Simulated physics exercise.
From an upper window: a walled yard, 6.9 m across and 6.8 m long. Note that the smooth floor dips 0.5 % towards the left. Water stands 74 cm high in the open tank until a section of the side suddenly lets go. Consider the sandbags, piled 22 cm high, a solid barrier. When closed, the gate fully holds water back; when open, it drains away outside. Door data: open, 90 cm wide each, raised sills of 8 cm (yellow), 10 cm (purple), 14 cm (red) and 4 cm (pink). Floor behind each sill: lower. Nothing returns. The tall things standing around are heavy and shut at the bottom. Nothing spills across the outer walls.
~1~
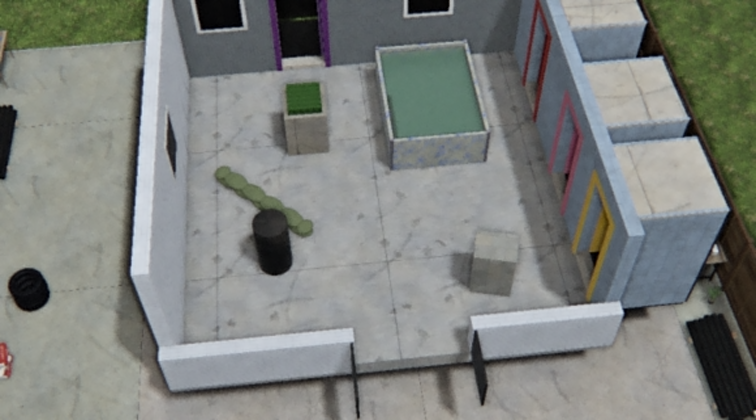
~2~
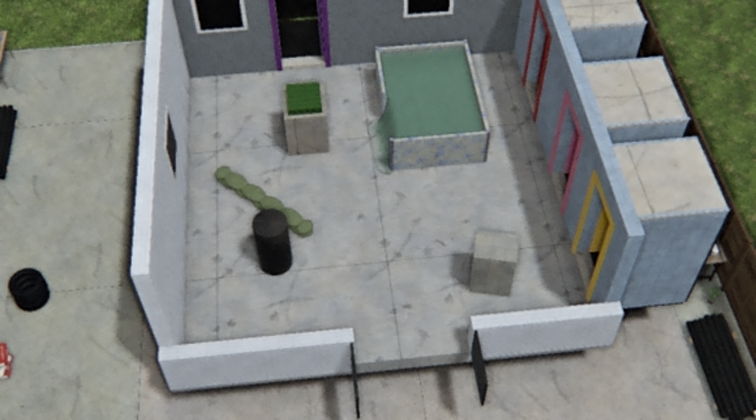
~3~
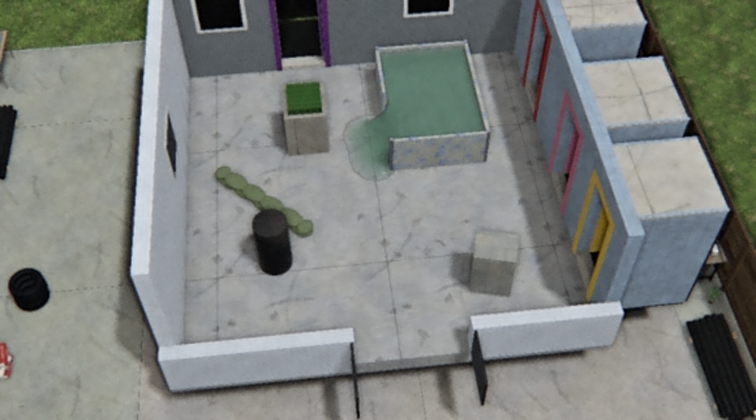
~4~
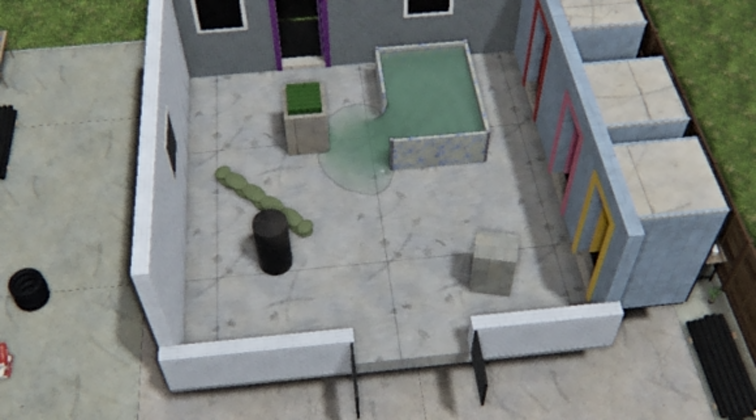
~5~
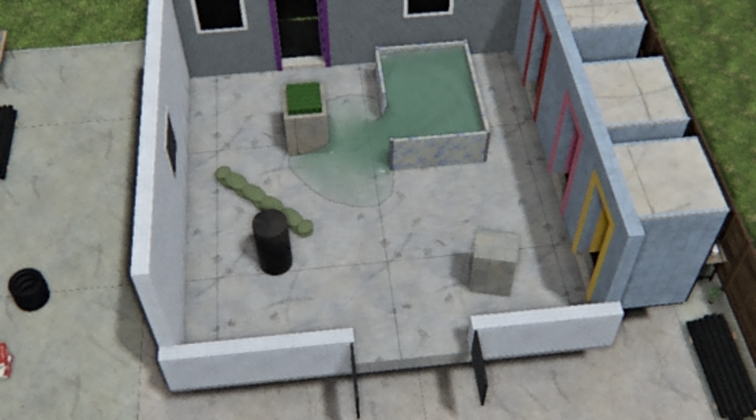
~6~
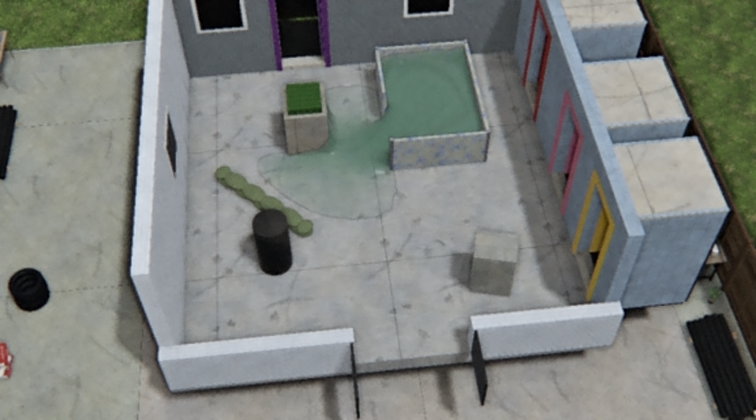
Greenish water pours from the broken left side of an open tank at the back of a grey walled yard, seen steadily from high above. A grass-topped block, a row of green sandbags and a black cylinder stand to the left, a pale cube and red, pink and yellow doorways to the right. The water spreads in a widening sheet leftward and forward across the floor, passing the planter and nearing the sandbags.
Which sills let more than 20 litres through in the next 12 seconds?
Yellow door: Short of the set amount. Purple door: Beyond the set amount. Red door: Short of the set amount. Pink door: Short of the set amount.
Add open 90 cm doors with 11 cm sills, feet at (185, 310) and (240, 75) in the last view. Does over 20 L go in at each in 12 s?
Per doorway, in order: Insufficient / sufficient.
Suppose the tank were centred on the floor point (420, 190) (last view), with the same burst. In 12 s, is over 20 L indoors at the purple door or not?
Well, purple ends up inside the mark.
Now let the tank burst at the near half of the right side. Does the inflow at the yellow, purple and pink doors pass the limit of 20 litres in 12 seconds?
Then it goes yellow too high, purple fine, pink too high.
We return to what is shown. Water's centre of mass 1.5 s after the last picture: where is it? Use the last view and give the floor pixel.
Roughly (372, 139) in the last picture.
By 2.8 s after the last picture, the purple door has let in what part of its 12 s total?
Some 45 in a hundred.
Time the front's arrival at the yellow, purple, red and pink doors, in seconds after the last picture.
Yellow 7.0 s, purple 0.5 s, red 3.4 s, pink 6.5 s.
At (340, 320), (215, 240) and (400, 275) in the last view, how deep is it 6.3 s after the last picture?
Close to 4, 3 and 2 centimetres.
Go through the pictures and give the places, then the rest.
In the first frame, still water, 74 cm deep, in the open tank at (430, 92).
In the second frame, water pours out at (389, 136) and has run 0.7 m, to (383, 170); typically 6 cm deep outside, 74 cm at the open tank's back.
In the third frame, the front is at (352, 124), 0.9 m from the gap at (389, 137); 1.0 m2 of floor is under water; 74 cm left at the back of the open tank.
In the fourth frame, water pours out at (389, 137) and has run 1.4 m, to (323, 161); typically 10 cm deep outside, 72 cm at the open tank's back.
In the fifth frame, the front is at (295, 166), 1.9 m from the gap at (389, 137); 3.4 m2 of floor is under water; 65 cm left at the back of the open tank.
In the sixth frame, the front is at (264, 171), 2.5 m from the gap at (389, 137); 4.7 m2 of floor is under water; 63 cm left at the back of the open tank.
Then, 0.7 s after the last picture water covers 25 % of the floor and is deepest (50 cm) near (337, 148); yellow door not reached, purple door 15 cm at the sill, 0 L in, red door not reached, pink door not reached.
Then, 1.5 s after the last picture water covers 40 % of the floor and is deepest (40 cm) near (337, 148); yellow door not reached, purple door 17 cm at the sill, 32 L in, red door not reached, pink door not reached.
Then, 2.8 s after the last picture water covers 60 % of the floor and is deepest (28 cm) near (336, 141); yellow door not reached, purple door 16 cm at the sill, 60 L in, red door not reached, pink door not reached.
Then, 6.3 s after the last picture water covers 80 % of the floor and is deepest (20 cm) near (376, 105); yellow door not reached, purple door 16 cm at the sill, 100 L in, red door 3 cm at the sill, 0 L in, pink door not reached.
Then, 11.3 s after the last picture water covers 95 % of the floor and is deepest (11 cm) near (190, 96); yellow door 5 cm at the sill, 0 L in, purple door 9 cm at the sill, 128 L in, red door 2 cm at the sill, 0 L in, pink door 3 cm at the sill, 0 L in.
